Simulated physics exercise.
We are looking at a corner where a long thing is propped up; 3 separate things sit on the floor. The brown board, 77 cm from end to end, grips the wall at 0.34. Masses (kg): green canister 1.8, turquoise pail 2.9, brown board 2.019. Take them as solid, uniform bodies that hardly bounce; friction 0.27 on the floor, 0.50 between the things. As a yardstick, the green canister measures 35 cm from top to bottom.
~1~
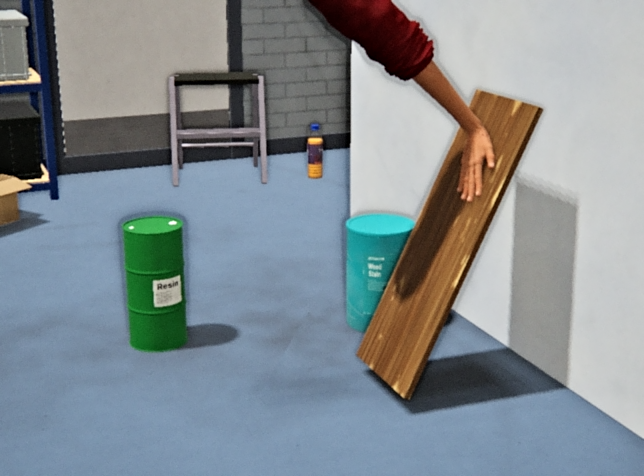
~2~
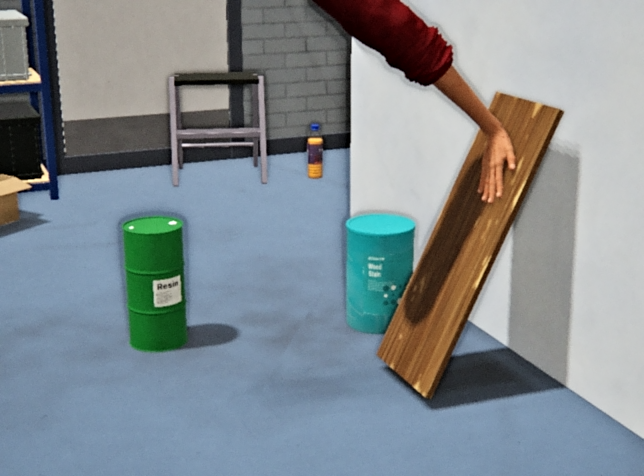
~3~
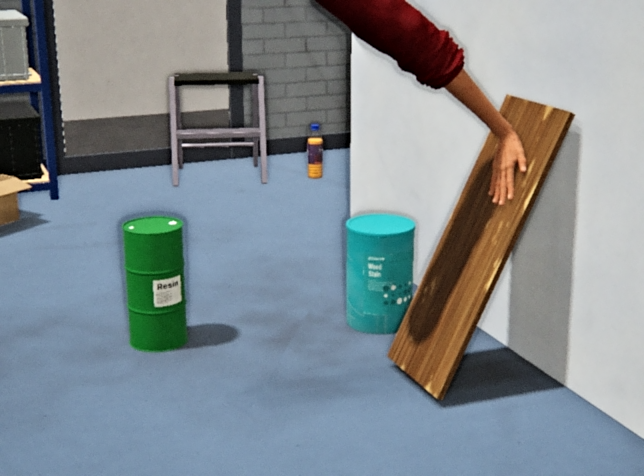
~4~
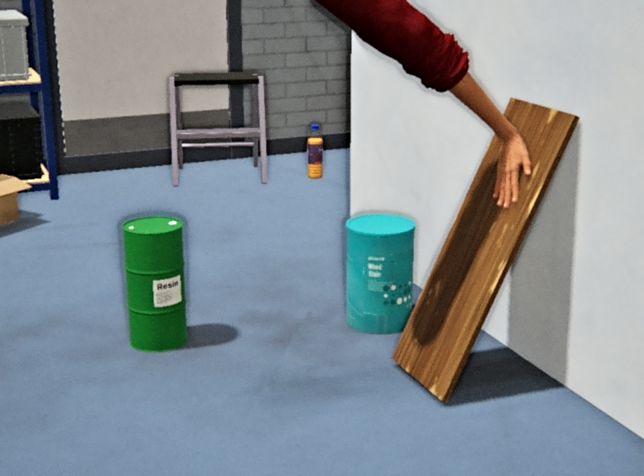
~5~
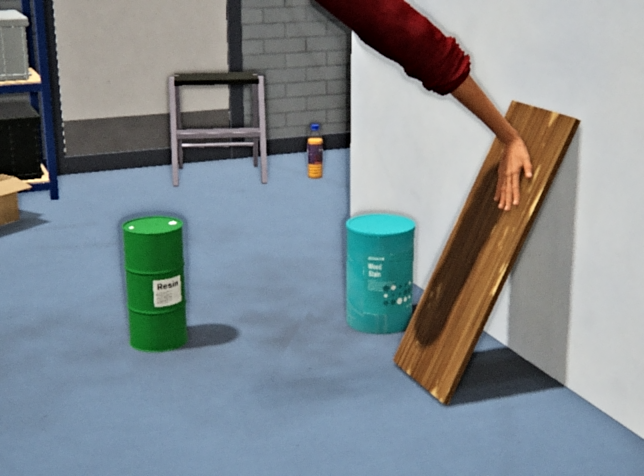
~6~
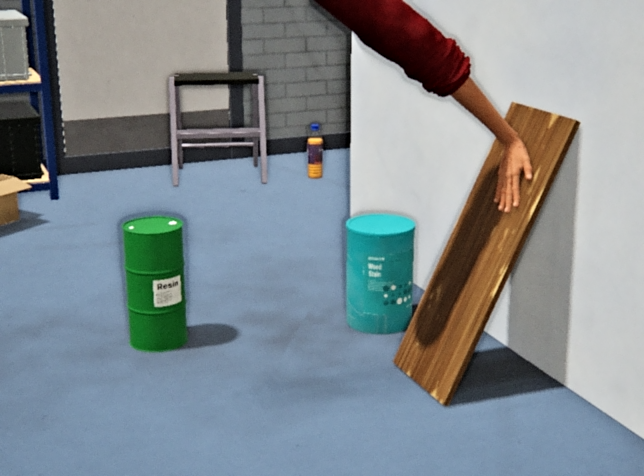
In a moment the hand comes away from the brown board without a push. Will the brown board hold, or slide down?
In the end the board stays up.
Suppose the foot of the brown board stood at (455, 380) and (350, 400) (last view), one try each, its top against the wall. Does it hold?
In the first case it remains leaning; in the second case it gives way.
Then, 0.20 s past the last view, nothing moves.
Then, 0.50 s past the last view, brown board resting near (481, 250).
Finally, all 3 still in place (within 10 cm). Final places as that camera would see them, brown board near (481, 250). The board holds.
